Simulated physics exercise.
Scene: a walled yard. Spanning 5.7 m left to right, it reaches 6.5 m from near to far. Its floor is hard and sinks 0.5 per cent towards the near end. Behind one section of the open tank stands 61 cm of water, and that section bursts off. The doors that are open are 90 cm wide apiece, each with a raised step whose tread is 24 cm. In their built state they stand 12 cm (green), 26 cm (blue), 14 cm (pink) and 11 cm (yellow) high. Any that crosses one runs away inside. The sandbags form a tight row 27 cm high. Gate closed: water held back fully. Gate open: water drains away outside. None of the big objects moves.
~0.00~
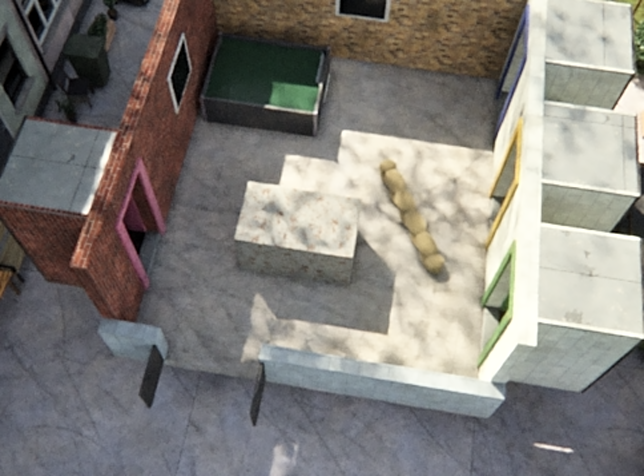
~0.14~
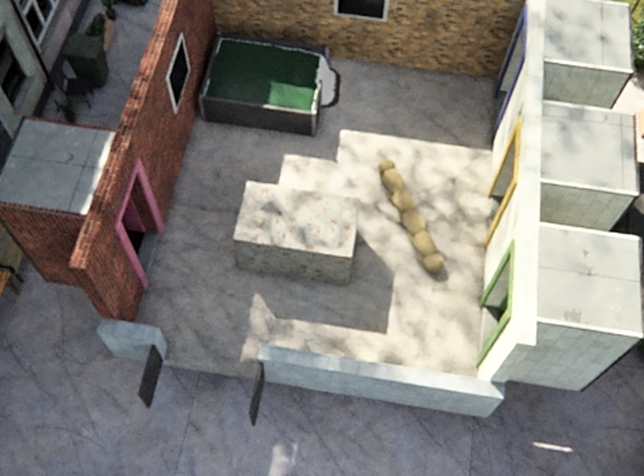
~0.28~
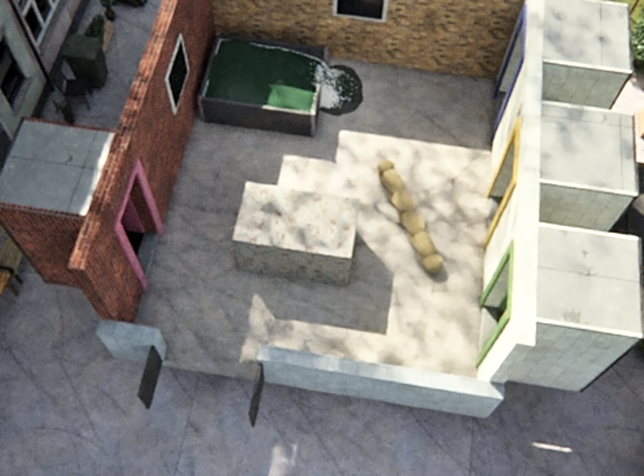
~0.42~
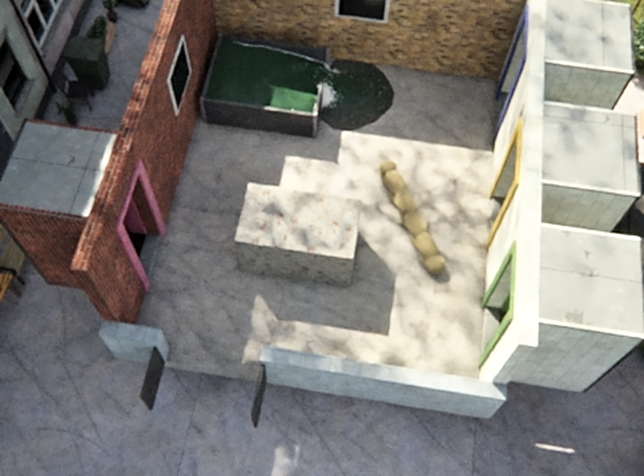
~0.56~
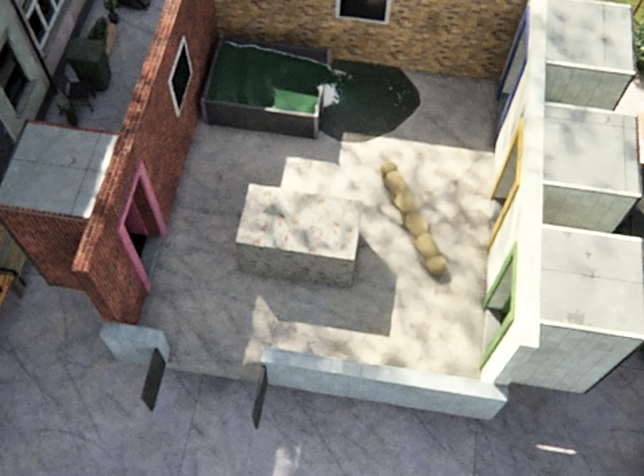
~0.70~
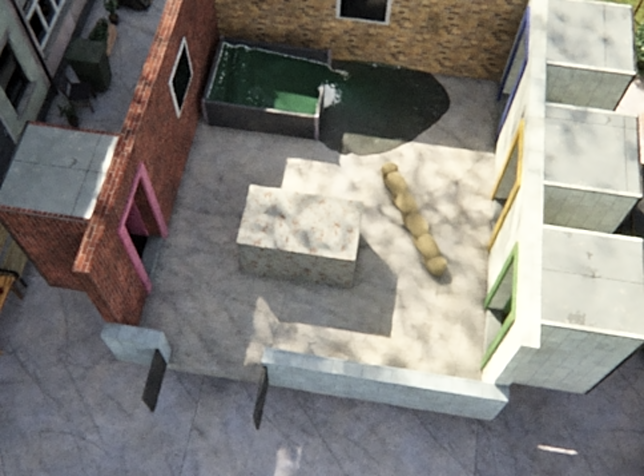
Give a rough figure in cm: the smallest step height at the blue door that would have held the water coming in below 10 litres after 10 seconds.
26.5 cm.
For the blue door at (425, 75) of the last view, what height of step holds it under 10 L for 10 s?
You'd want it roughly 12.5 cm high.
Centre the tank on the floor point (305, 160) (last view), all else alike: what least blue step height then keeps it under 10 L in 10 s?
With that change, some 22 centimetres.
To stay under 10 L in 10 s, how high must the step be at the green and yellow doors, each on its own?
About 6.5 cm at green and 12.5 cm at yellow.
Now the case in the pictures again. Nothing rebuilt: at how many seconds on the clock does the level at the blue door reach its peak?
At about 2.0 s.
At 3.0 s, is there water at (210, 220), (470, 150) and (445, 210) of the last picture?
One by one: Clear, drenched, drenched.
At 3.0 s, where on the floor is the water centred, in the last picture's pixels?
My guess is close to (357, 114).
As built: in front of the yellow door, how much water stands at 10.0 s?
Some 9.5 cm.
After 1.4 s water covers 20 % of the floor, deepest (34 cm) near (329, 88); 16 cm at the blue door, 0 litres in over its 26 cm step.
After 3.0 s water covers 30 % of the floor, deepest (28 cm) near (494, 102); 26 cm at the blue door, 9 litres in over its 26 cm step.
After 10.0 s water covers 80 % of the floor, deepest (12 cm) near (452, 393); 7 cm at the blue door, 11 litres in over its 26 cm step.
At the blue door as built, the water arrived by 1.1 s and peaked near 30 cm at 2.0 s.
With a step of 21.5 cm, 33 litres would have come in within the 10 s; with 29 cm, 4 litres. So under 10 litres takes about 26.5 cm.
